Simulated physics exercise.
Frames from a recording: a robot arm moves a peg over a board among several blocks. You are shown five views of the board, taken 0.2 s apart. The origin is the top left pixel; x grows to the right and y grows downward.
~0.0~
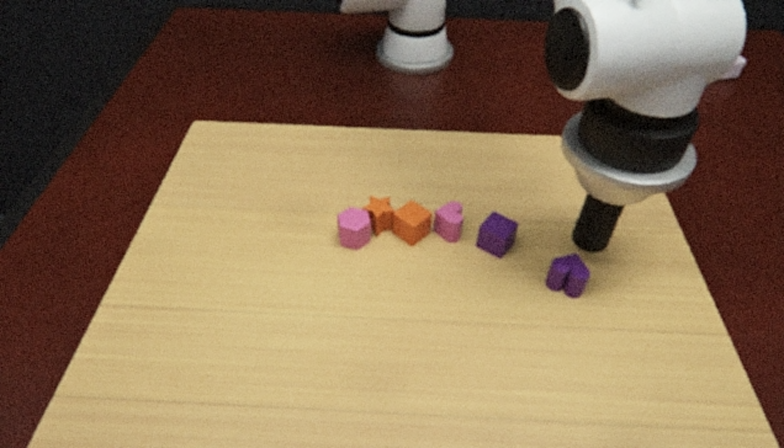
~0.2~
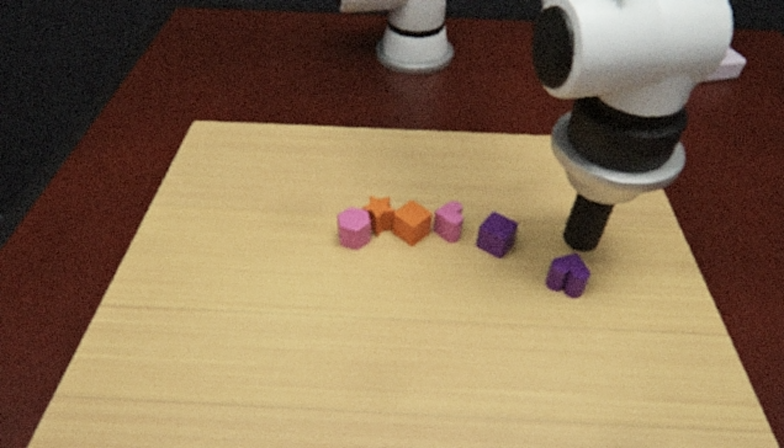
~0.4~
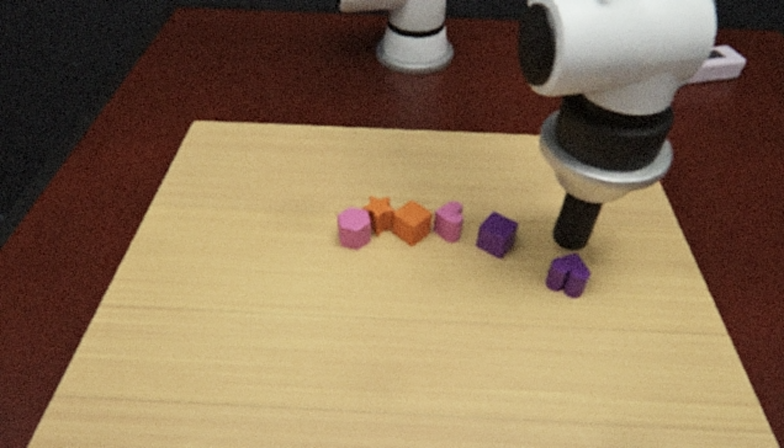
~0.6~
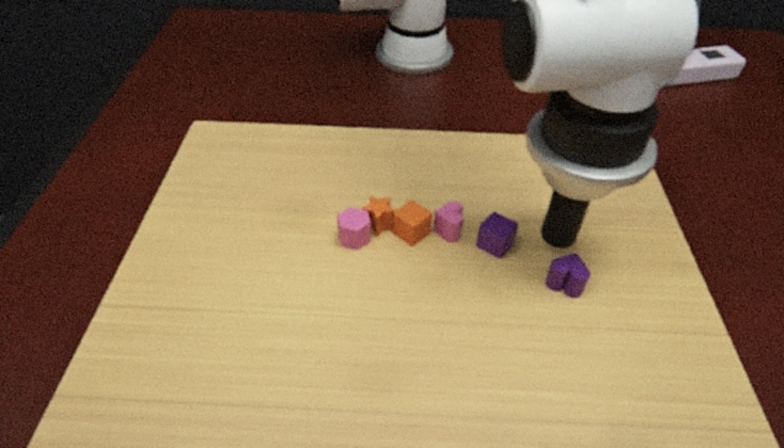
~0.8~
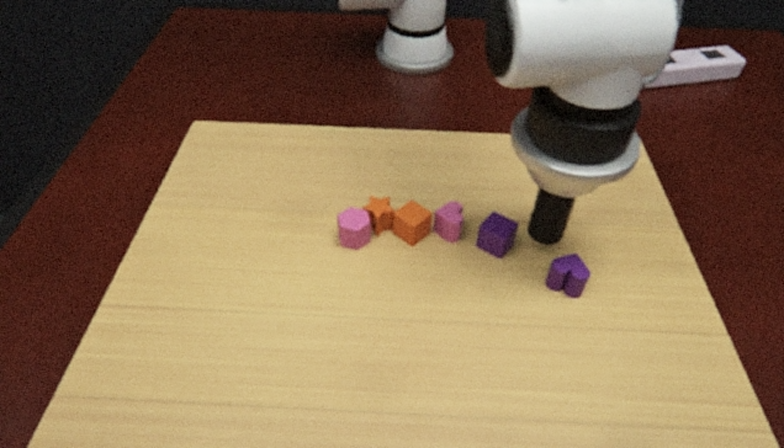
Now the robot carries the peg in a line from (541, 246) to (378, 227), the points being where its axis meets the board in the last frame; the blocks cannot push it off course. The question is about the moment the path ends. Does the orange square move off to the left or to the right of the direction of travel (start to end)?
The answer is right: Facing from the path's start to its end, that's where the orange square shifts.
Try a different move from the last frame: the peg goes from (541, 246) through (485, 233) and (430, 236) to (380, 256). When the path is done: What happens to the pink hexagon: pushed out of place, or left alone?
It will be nudged away from its spot.
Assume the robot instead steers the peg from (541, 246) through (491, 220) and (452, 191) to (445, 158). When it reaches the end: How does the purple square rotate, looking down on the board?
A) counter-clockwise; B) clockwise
I'll go with A - counter-clockwise.
What follows on the original path. One third of the way, peg (487, 227); orange square (410, 211), turned 10° anticlockwise; pink heart-shaped block (440, 212), turned 70° clockwise; purple square (459, 229), turned 45° anticlockwise.
Two thirds of the way, peg (432, 221); pink hexagon (332, 221), turned 30° anticlockwise; orange star (345, 202); orange square (373, 198), turned 60° anticlockwise; pink heart-shaped block (405, 199), turned 115° clockwise; purple square (424, 237), turned 115° anticlockwise.
At the end, peg (378, 213); pink hexagon (331, 221), turned 30° anticlockwise; orange star (337, 202), turned 35° anticlockwise; orange square (358, 187), turned 105° anticlockwise; pink heart-shaped block (388, 188), turned 225° clockwise; purple square (424, 237), turned 115° anticlockwise.
